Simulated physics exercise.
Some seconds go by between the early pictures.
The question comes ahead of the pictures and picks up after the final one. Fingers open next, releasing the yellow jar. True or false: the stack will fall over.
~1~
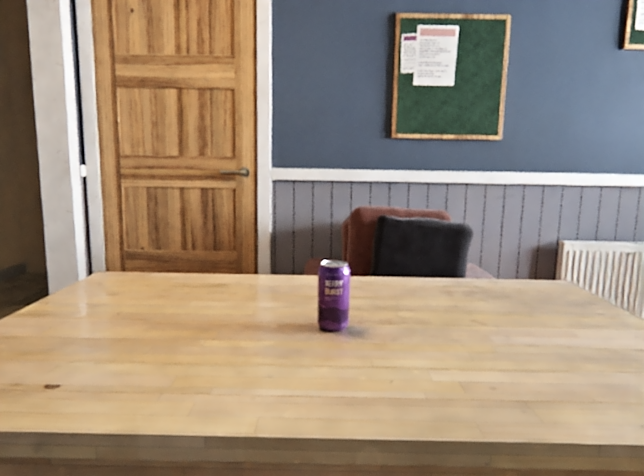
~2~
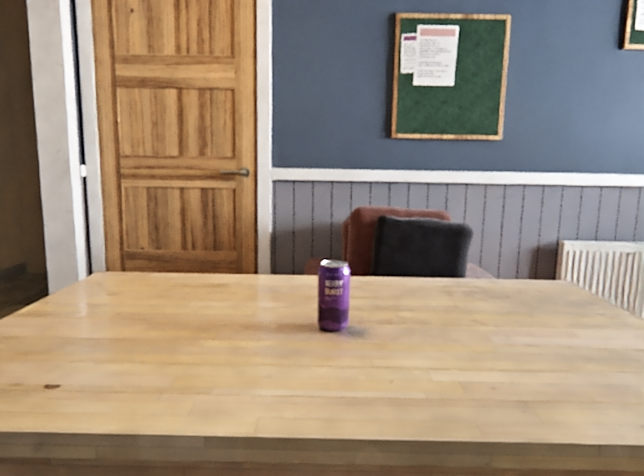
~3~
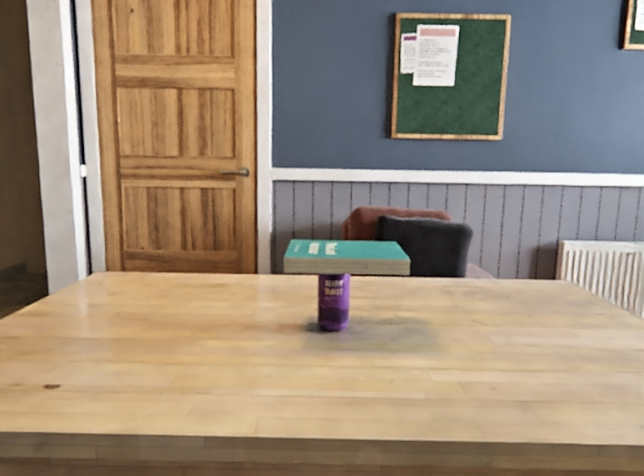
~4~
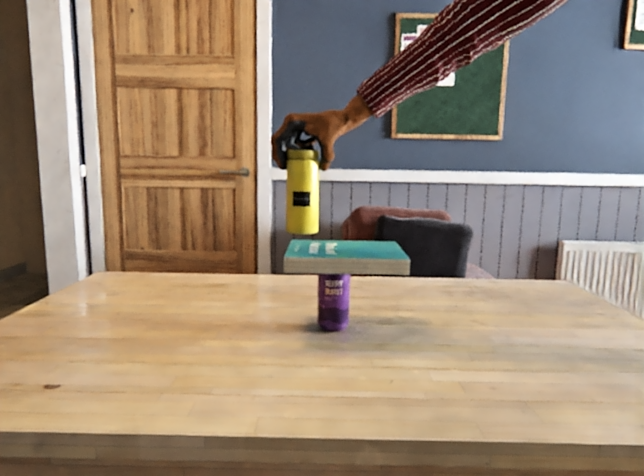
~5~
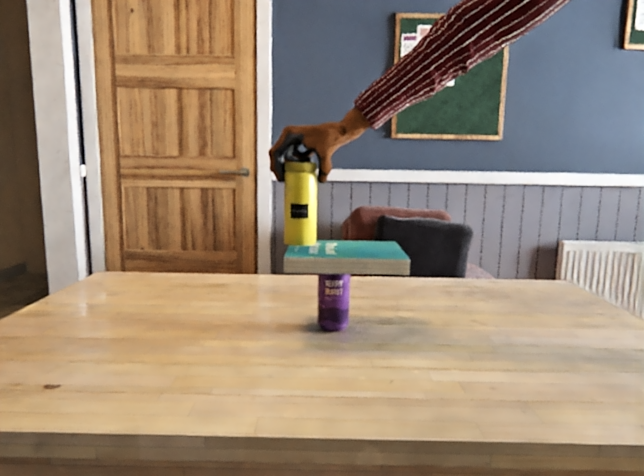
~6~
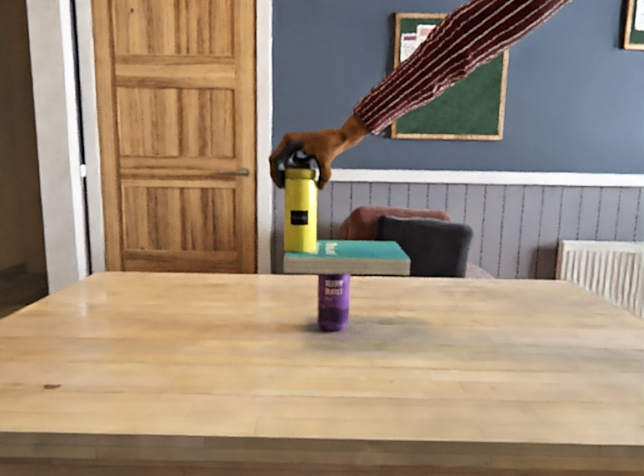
False.
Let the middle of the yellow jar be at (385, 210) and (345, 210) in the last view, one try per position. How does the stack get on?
Well, the first time it goes over, and the second time it stays put.
Then, 0.20 s on from there, no change.
Then, 0.40 s on from there, yellow jar resting near (300, 211).
In the end, all 3 unmoved. At the end, from the last picture's camera, yellow jar near (300, 211). The stack keeps its balance.
